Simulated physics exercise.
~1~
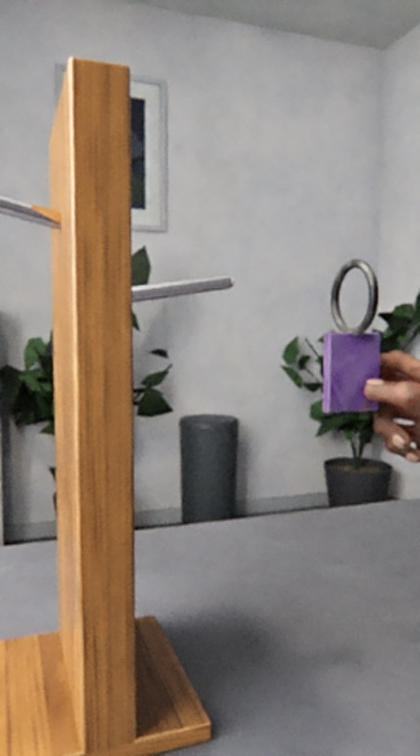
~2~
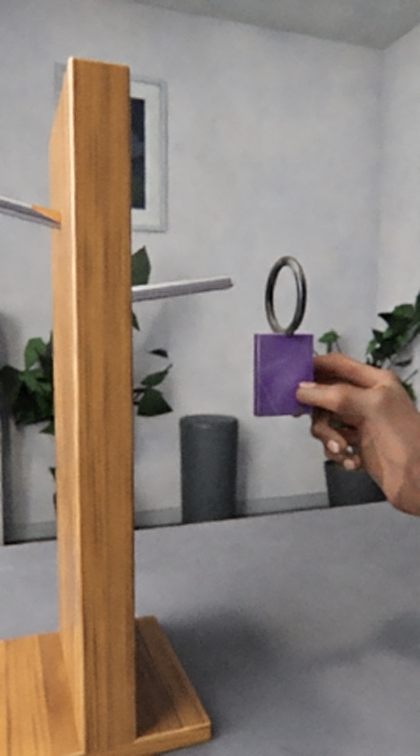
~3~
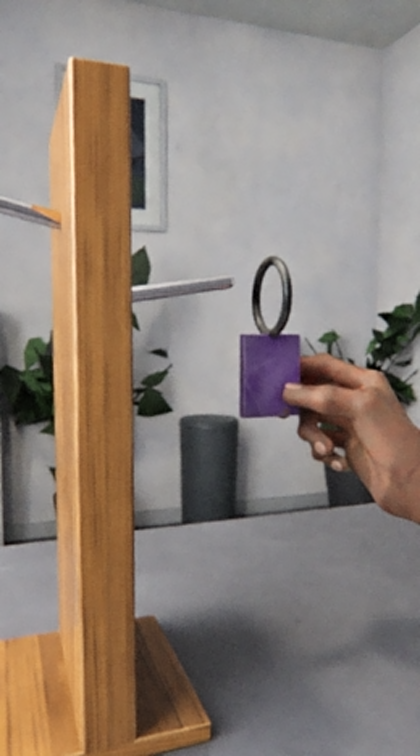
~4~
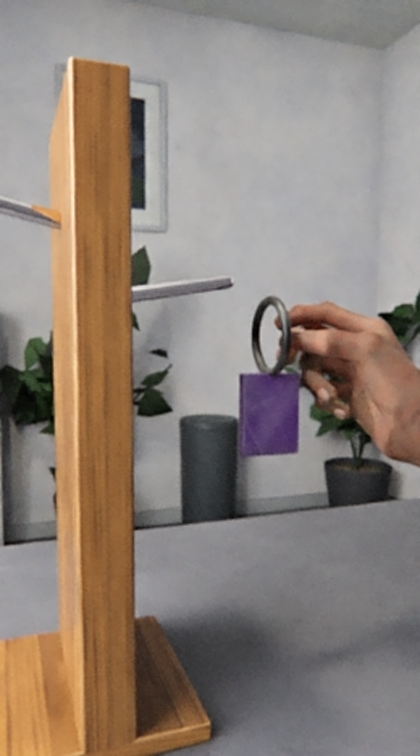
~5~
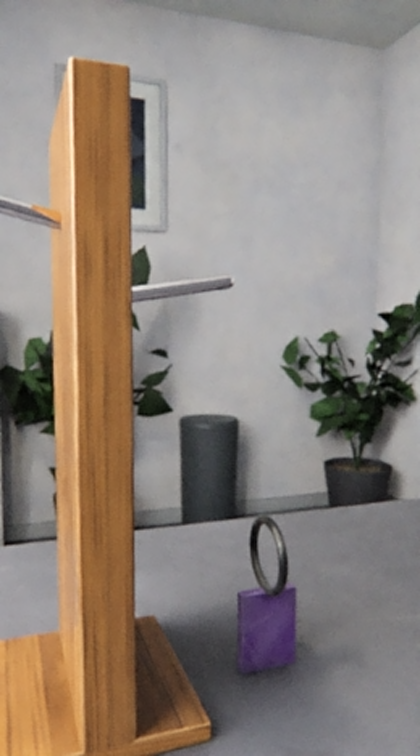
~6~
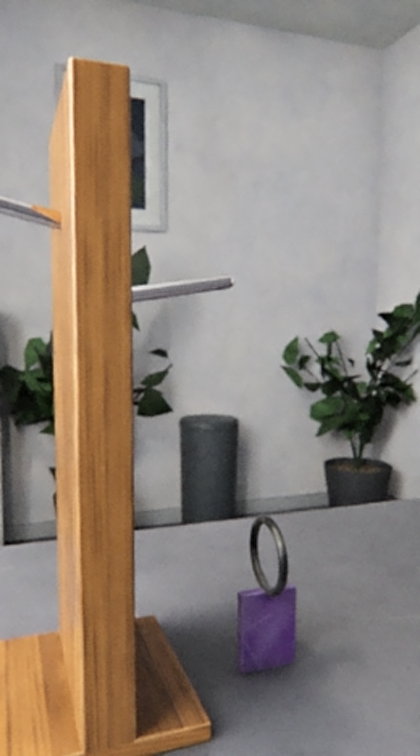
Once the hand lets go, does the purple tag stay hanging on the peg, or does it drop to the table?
The purple tag drops to the table and comes to rest there, leaving the peg empty.
